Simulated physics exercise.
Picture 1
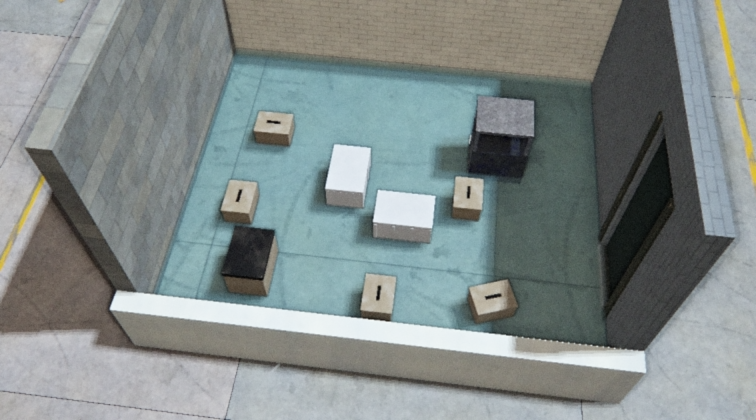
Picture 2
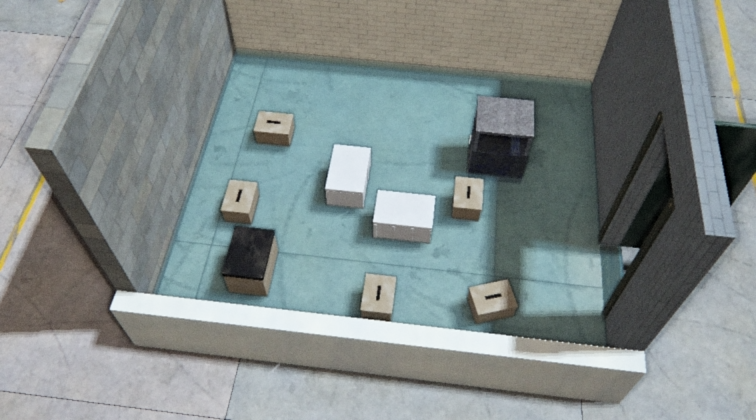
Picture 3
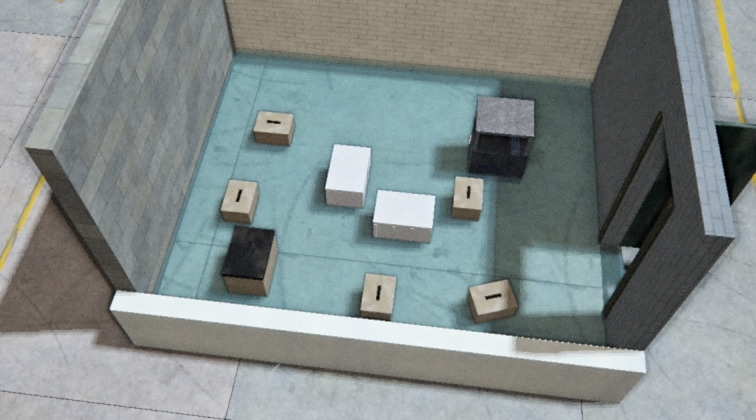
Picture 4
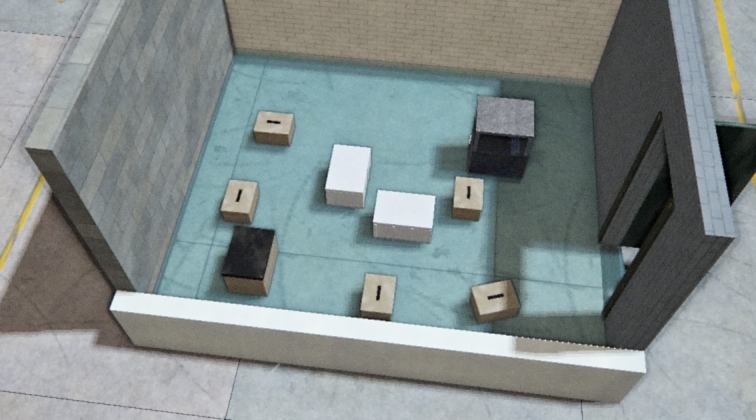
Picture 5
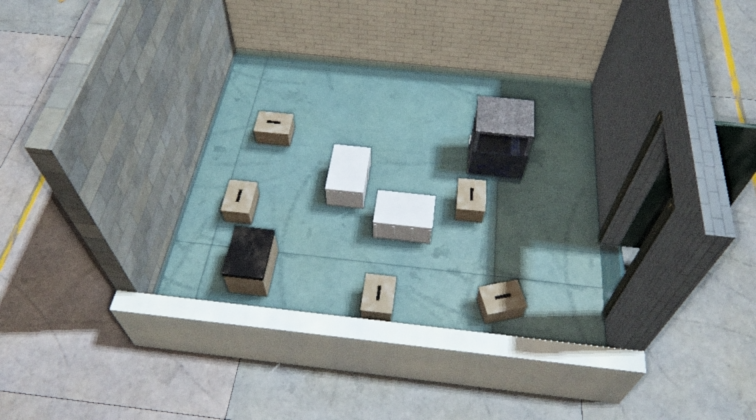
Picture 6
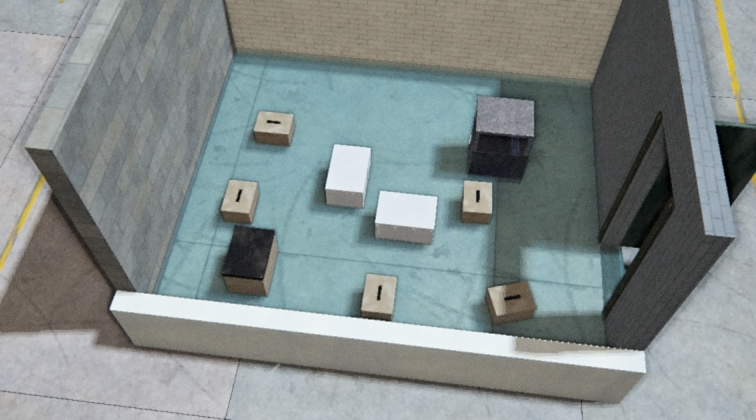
In a flooded room, a dark door swings open and two floating boxes drift slightly right.
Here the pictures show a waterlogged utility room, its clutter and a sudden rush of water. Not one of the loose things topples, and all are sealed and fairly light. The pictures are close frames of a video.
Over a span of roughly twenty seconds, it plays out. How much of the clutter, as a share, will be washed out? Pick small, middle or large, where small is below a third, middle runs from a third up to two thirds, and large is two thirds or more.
Middle.
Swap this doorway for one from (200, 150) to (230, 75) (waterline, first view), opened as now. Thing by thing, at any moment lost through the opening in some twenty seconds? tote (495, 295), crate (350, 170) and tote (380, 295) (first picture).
Lab log - 1: Retained; 2: Escaped; 3: Retained.
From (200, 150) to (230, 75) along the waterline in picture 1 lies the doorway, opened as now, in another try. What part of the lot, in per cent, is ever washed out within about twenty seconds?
60 %.
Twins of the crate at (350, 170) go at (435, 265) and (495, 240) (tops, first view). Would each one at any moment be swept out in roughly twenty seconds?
First lost, then lost.
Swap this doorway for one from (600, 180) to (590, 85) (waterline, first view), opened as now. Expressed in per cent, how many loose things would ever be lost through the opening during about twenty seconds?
My guess is close to 50 percent.
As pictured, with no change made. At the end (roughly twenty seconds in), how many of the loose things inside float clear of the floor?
The figure is 4.
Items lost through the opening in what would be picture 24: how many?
That makes 2.
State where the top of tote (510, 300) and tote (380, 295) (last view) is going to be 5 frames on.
They should be roughly at (557, 306) and (415, 301).
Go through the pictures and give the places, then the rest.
The first picture shows a tote at (493, 297) floats; a tote at (469, 193) floats; 0 of 8 have shifted.
The second picture shows a tote at (493, 297) floats; a tote at (469, 193) floats; 0 of 8 have shifted.
The third picture shows a tote at (493, 297), afloat; a tote at (469, 193) floats; 0 of 8 have shifted.
The fourth picture shows a tote at (495, 297), afloat; a tote at (469, 193), afloat; 0 of 8 have shifted.
The fifth picture shows a tote at (503, 297) floats, close to its start; a tote at (472, 195), afloat, close to its start; 1 of 8 have shifted.
The sixth picture shows a tote at (512, 298) floats, close to its start; a tote at (478, 197), afloat, close to its start; 2 of 8 have shifted.
A moment on, 0 of 8 are out; 8 afloat.
Next, 2 of 8 are out; 6 afloat.
Later, 4 of 8 are out; 4 afloat.
In the end, 4 of 8 are out; 4 afloat.
